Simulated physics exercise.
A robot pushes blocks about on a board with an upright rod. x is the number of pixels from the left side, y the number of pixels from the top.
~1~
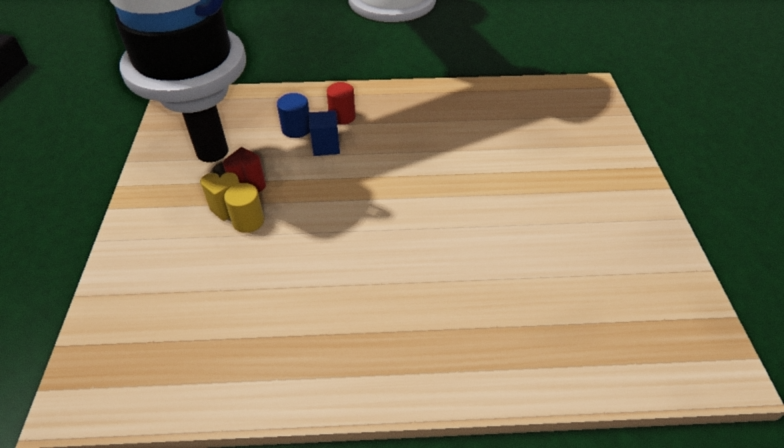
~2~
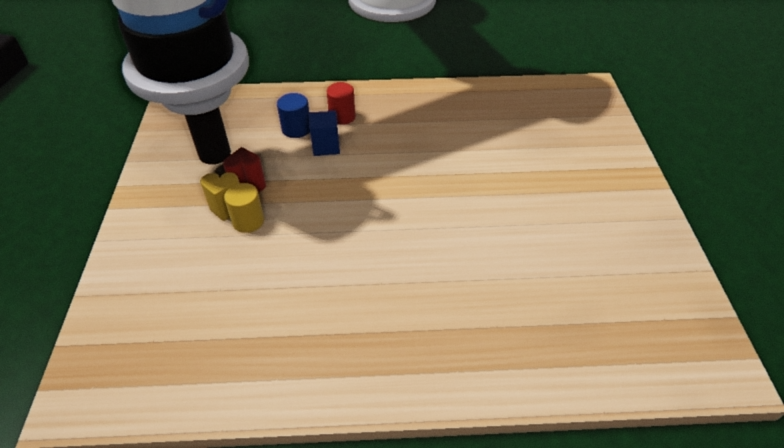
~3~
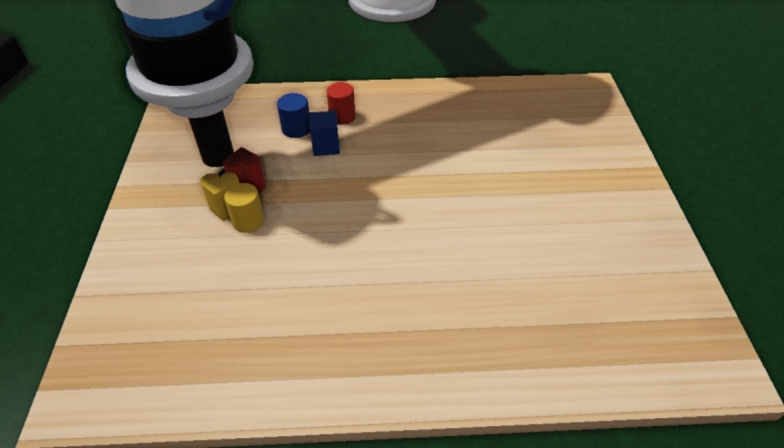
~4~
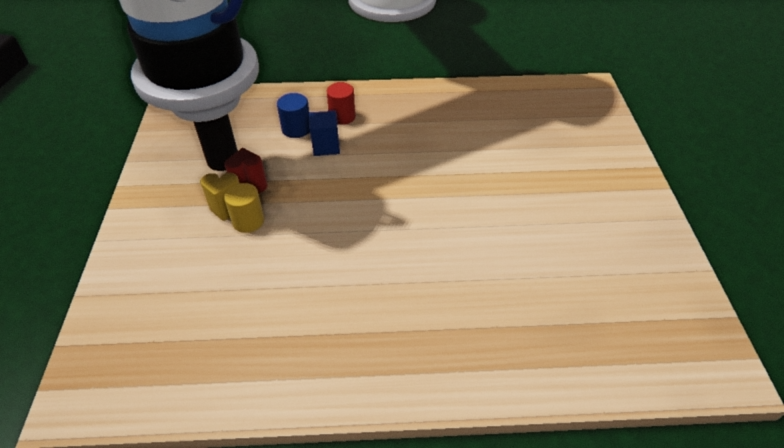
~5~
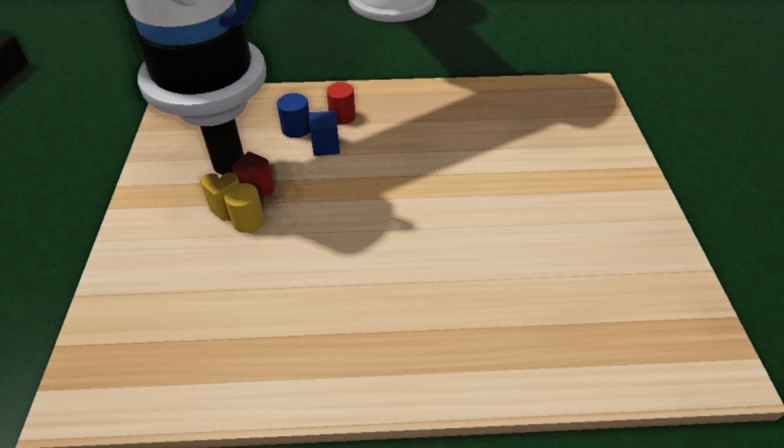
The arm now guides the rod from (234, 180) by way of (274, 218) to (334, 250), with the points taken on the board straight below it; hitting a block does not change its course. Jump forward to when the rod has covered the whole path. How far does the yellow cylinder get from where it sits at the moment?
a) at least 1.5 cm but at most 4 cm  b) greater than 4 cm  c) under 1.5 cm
The one that fits is a, at least 1.5 cm but at most 4 cm.
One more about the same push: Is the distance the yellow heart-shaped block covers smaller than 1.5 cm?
Yes, I think so.
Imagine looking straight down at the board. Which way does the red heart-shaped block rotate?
Viewed from overhead, the red heart-shaped block winds up turned anticlockwise.
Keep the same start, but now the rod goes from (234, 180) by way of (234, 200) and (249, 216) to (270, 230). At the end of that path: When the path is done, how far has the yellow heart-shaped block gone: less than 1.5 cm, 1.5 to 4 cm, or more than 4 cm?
The shift is from 1.5 to 4 cm.
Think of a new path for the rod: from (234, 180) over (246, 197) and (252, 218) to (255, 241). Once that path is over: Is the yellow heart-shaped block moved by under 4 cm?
Yes, that is how it ends up.
The first path, step by step. One third of the way, rod at (256, 190); yellow heart-shaped block at (220, 186), turned 50° clockwise; yellow cylinder at (243, 203); red heart-shaped block at (284, 181), turned 35° anticlockwise.
Two thirds of the way, rod at (289, 216); yellow heart-shaped block at (220, 186), turned 50° clockwise; yellow cylinder at (246, 214); red heart-shaped block at (316, 191), turned 70° anticlockwise.
At the end, rod at (332, 235); yellow heart-shaped block at (220, 186), turned 50° clockwise; yellow cylinder at (246, 214); red heart-shaped block at (325, 192), turned 100° anticlockwise.
